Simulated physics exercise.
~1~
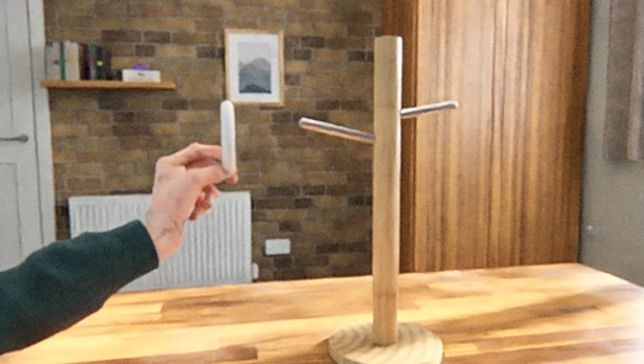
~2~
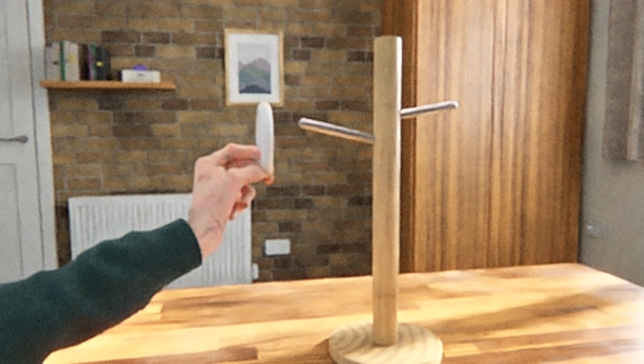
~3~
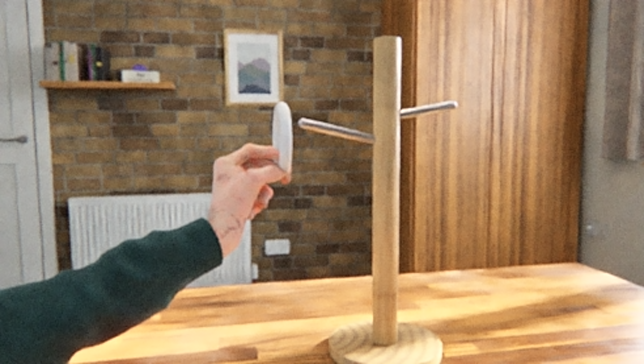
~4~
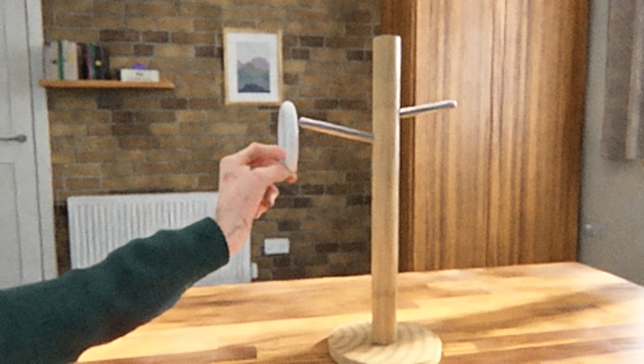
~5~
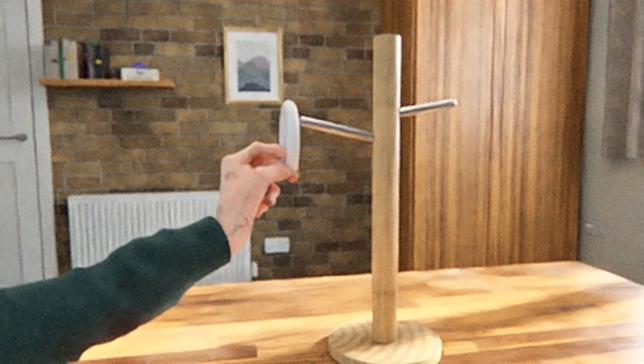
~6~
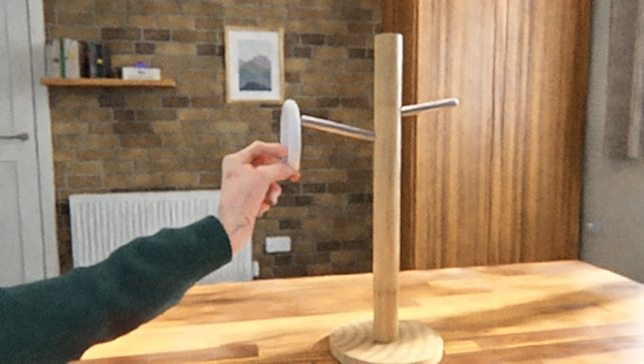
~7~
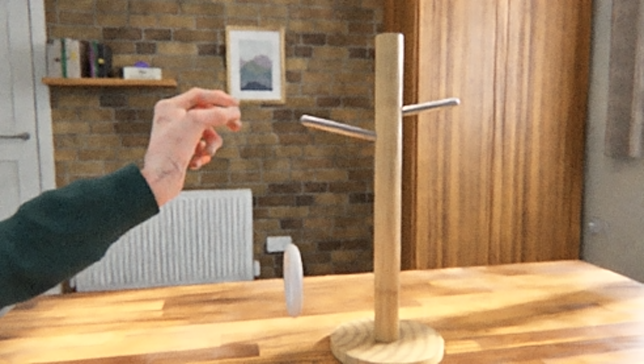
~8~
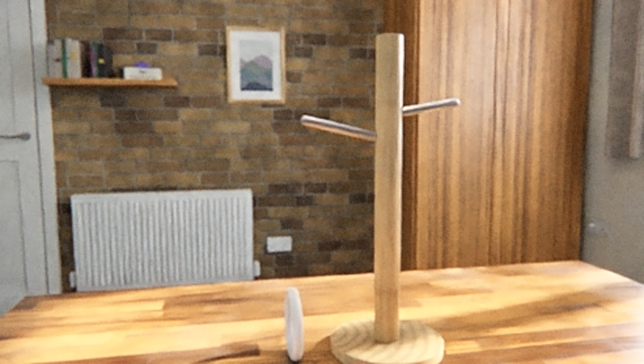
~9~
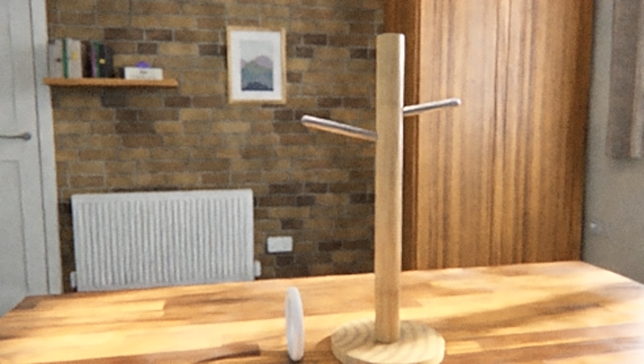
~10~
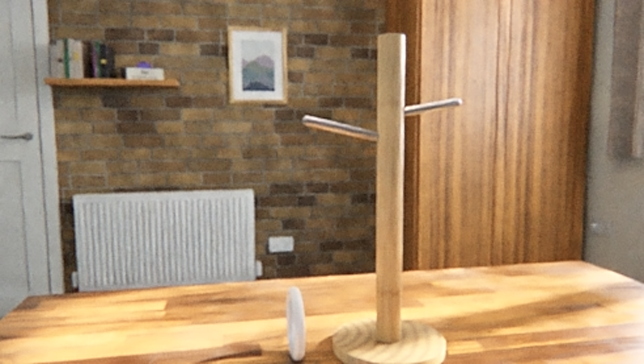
A roll of white tape, held edge-on by a hand in a green sleeve, moved right to the tip of a wooden stand's left peg, but when the hand let go and drew back, it dropped and ended up upright on the table.
